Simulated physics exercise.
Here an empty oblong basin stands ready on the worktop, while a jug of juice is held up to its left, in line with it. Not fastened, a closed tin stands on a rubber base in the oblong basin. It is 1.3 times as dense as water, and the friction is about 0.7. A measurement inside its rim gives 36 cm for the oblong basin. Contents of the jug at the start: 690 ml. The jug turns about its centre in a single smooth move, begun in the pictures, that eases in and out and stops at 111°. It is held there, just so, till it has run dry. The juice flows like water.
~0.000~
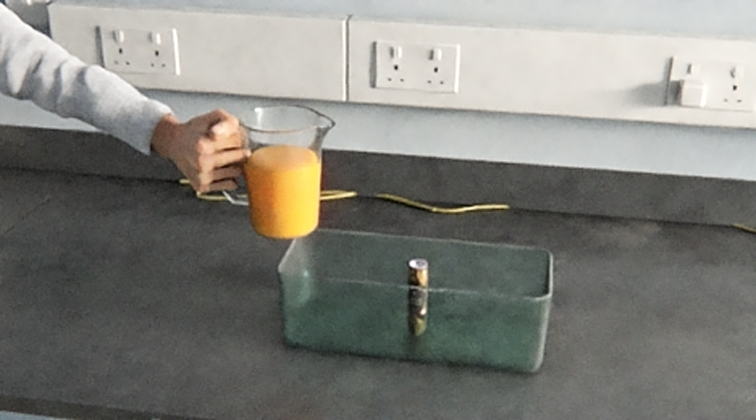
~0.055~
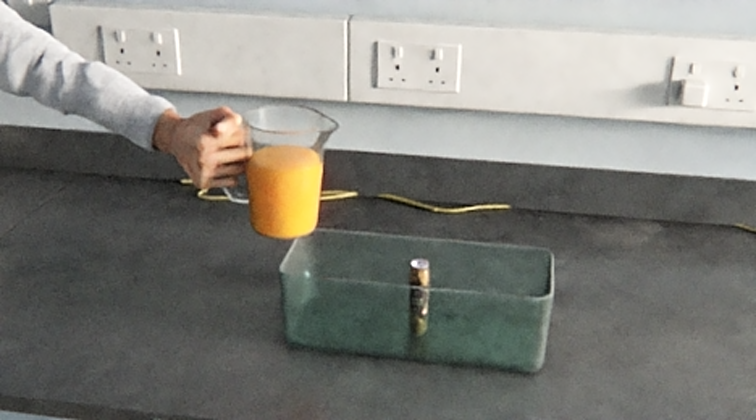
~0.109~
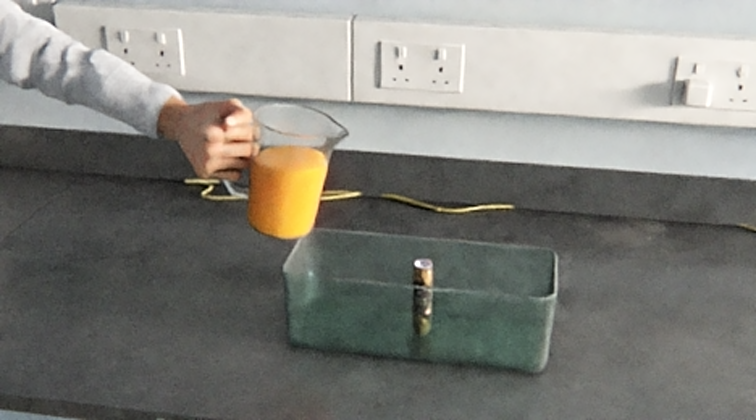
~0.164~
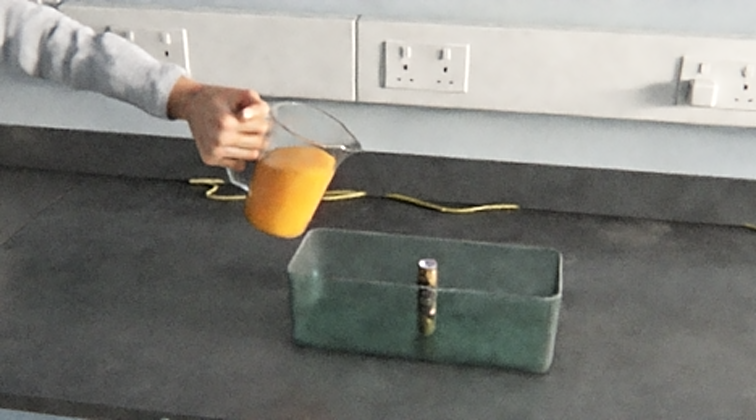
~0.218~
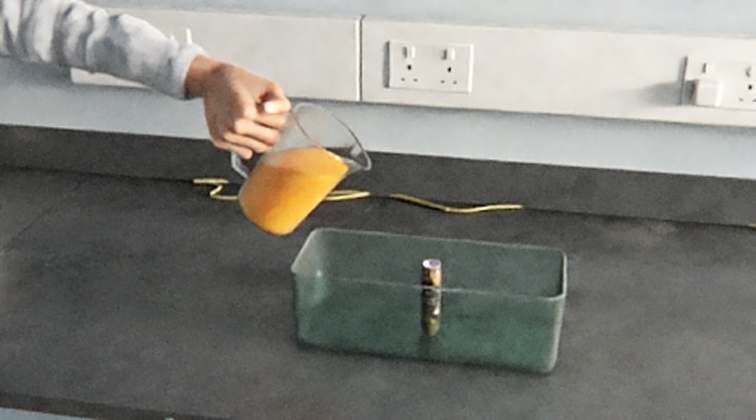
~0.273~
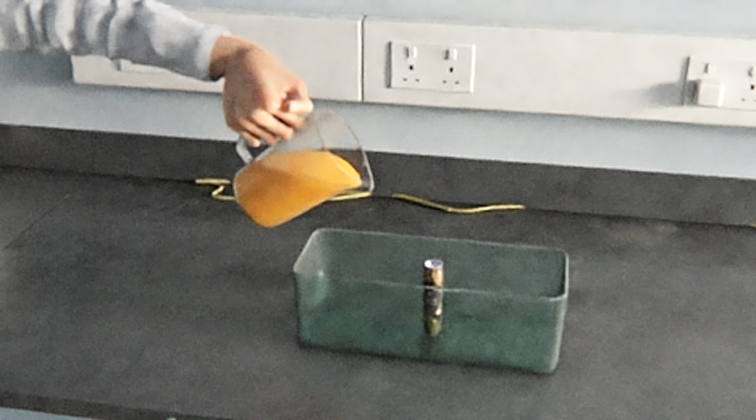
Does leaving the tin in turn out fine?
It will stay on its base.
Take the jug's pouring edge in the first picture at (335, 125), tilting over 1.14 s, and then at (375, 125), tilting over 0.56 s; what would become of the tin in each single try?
Try 1: Still standing; try 2: Tipped over.
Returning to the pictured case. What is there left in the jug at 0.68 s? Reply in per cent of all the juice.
14 per cent or so.
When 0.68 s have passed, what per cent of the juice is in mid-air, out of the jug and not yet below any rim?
Estimate: Around 10 per cent.
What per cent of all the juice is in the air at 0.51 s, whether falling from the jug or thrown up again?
Roughly 16 percent.
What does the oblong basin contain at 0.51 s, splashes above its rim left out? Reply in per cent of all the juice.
About 24%.
After 0.51 s the tilt is 109° and 61 per cent is still to pour; the tin stands where it began.
After 0.68 s the tilt is 111° and 15 per cent is still to pour; the tin stands where it began.
After 0.86 s the tilt is 111° and 1 per cent is still to pour; the tin stands where it began.
After 1.06 s the tilt is 111° and 0 per cent is still to pour; the tin stands where it began.
In the end the tin stands where it began.
